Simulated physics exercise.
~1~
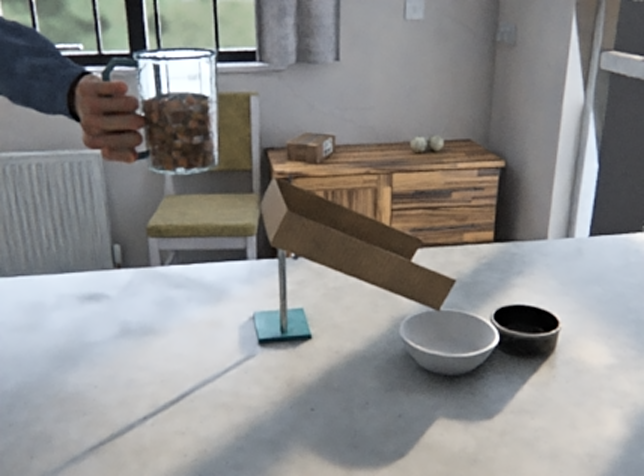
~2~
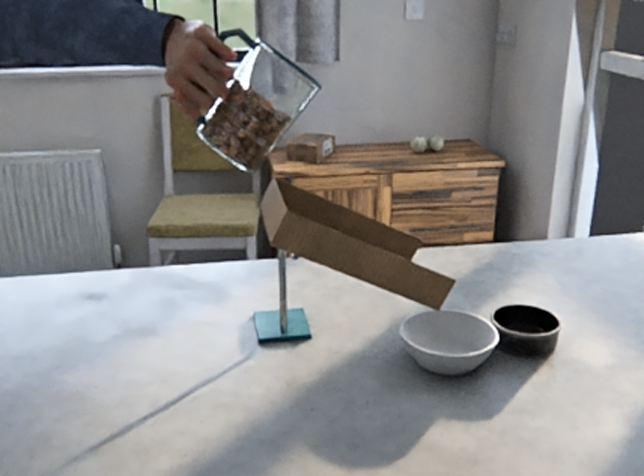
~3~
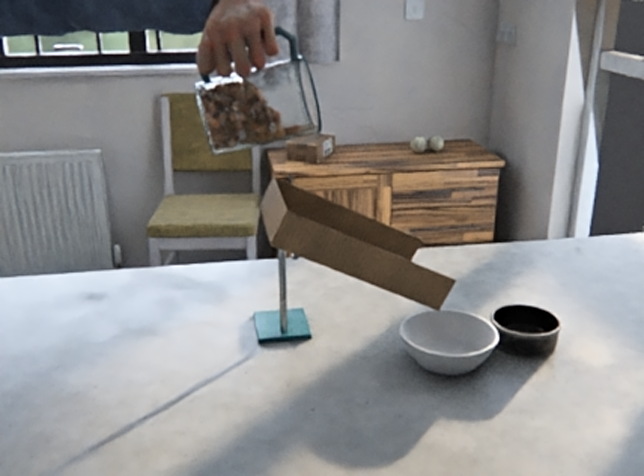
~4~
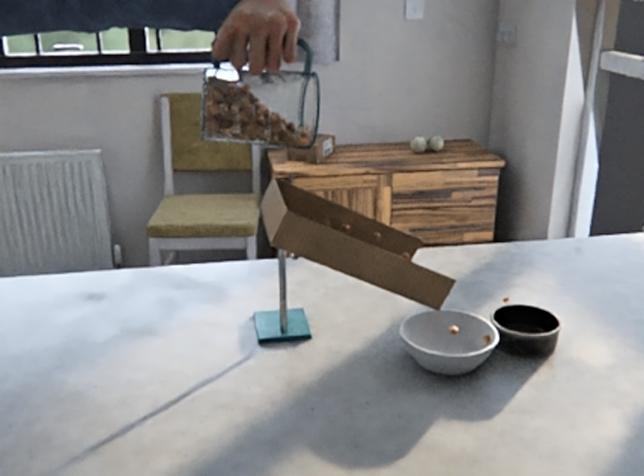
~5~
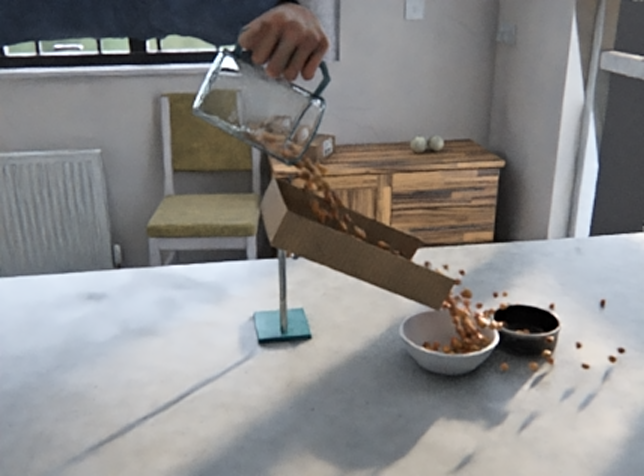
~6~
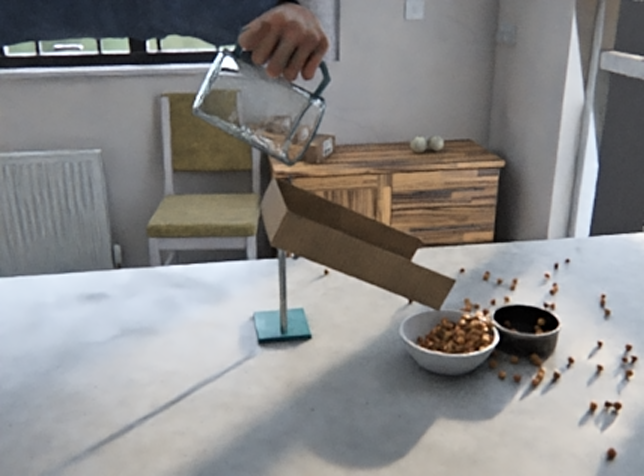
A hand tipped a glass jug of roasted chickpeas over a sloping cardboard chute until it was empty, and they tumbled down, mostly landing in the white bowl, while a few reached the black dish and many ended up scattered across the table.
